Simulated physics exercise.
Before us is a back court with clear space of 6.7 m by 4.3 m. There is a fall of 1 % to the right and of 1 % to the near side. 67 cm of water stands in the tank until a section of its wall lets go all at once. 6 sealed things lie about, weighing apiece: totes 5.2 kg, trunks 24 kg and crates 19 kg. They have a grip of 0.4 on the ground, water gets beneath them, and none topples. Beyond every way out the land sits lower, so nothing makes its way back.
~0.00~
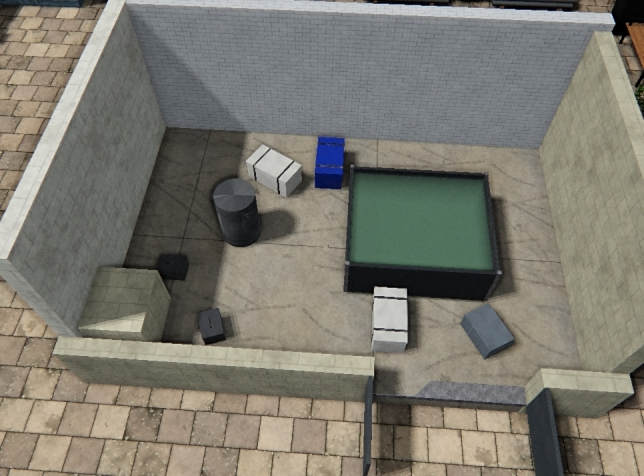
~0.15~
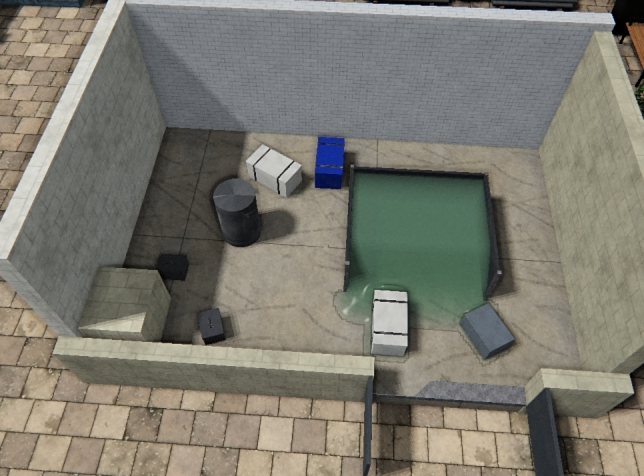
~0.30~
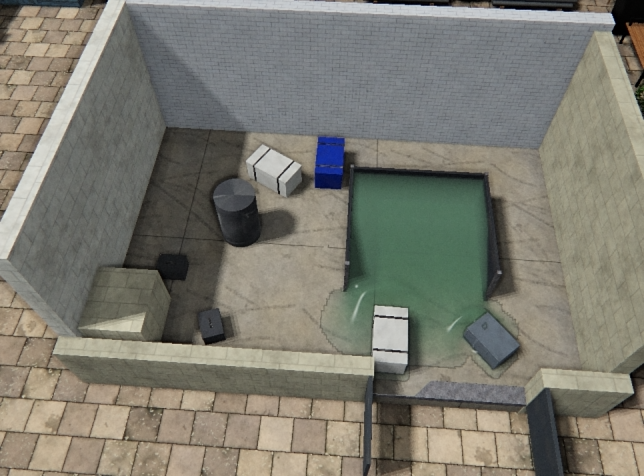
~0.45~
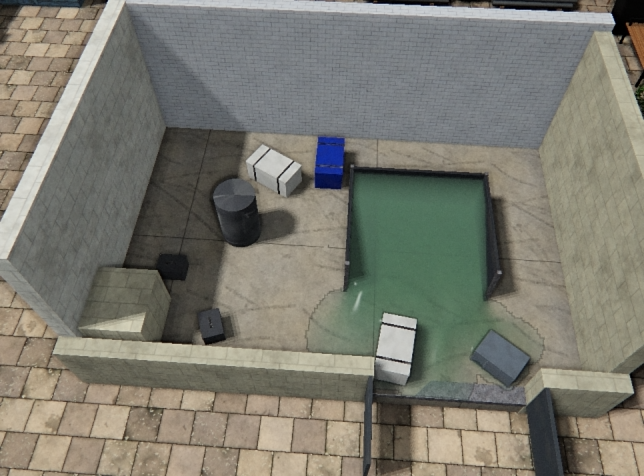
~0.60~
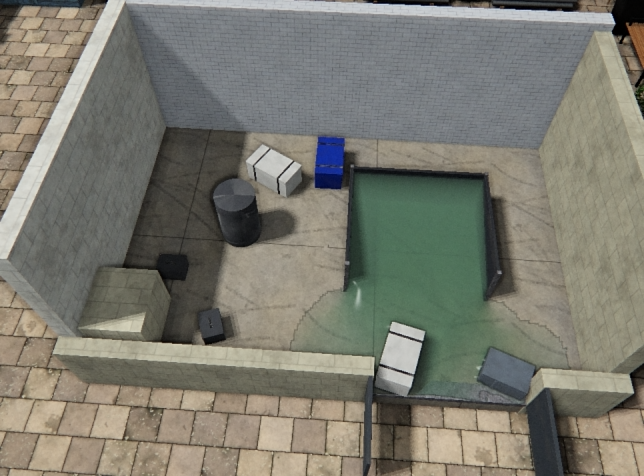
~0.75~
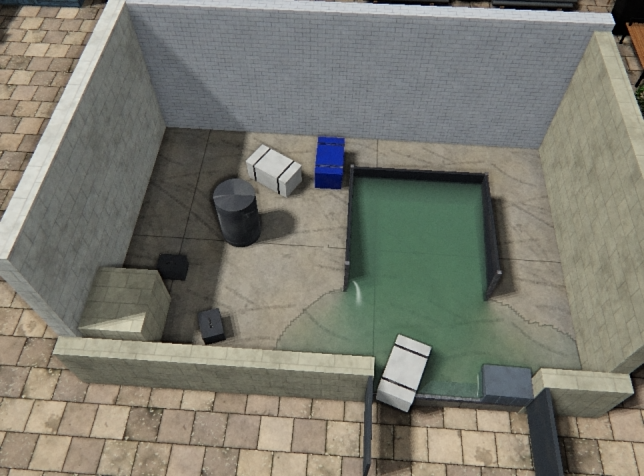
Green water spreads from a dark-walled tank and shifts a white trunk and a grey box.
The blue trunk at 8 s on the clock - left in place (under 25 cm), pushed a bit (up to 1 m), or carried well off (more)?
Left in place.
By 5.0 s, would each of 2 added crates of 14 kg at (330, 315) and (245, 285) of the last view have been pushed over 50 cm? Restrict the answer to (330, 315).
Beyond it.
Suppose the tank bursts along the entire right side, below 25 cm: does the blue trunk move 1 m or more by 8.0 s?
I'd expect the blue trunk to have ended up far off.
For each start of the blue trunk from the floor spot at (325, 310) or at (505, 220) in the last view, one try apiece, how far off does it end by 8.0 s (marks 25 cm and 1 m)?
Spot one - it creeps some distance; spot two - it barely budges.
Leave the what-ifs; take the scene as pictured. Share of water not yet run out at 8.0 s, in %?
I'd say some 32 percent hasn't gone yet.
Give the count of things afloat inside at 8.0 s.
At that moment it comes to 1.
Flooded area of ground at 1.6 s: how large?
About 10.5 m2 is covered.
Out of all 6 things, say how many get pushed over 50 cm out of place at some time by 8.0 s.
Answer: 4.
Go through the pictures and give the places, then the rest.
The first frame shows the blue trunk at (330, 155), on the bottom; 3.4 m2 under water; 0 of 6 have shifted.
The second frame shows the blue trunk at (330, 155), on the bottom; 4.4 m2 under water; 0 of 6 have shifted.
The third frame shows the blue trunk at (330, 155) rests on the ground; 5.6 m2 under water; 2 of 6 have shifted.
The fourth frame shows the blue trunk at (330, 155), on the bottom; 7.1 m2 under water; 2 of 6 have shifted.
The fifth frame shows the blue trunk at (330, 155), on the bottom; 7.8 m2 under water; 2 of 6 have shifted.
The sixth frame shows the blue trunk at (330, 155) rests on the ground; 8.4 m2 under water; 2 of 6 have shifted.
After 1.6 s the blue trunk is near (330, 155), 0.0 m from its start, aground; 2 of 6 are out; 0 afloat.
After 3.6 s the blue trunk is near (330, 155), 0.0 m from its start, aground; 2 of 6 are out; 0 afloat.
After 5.6 s the blue trunk is near (330, 155), 0.0 m from its start, aground; 2 of 6 are out; 2 afloat.
After 8.0 s the blue trunk is near (330, 155), 0.0 m from its start, aground; 2 of 6 are out; 1 afloat.
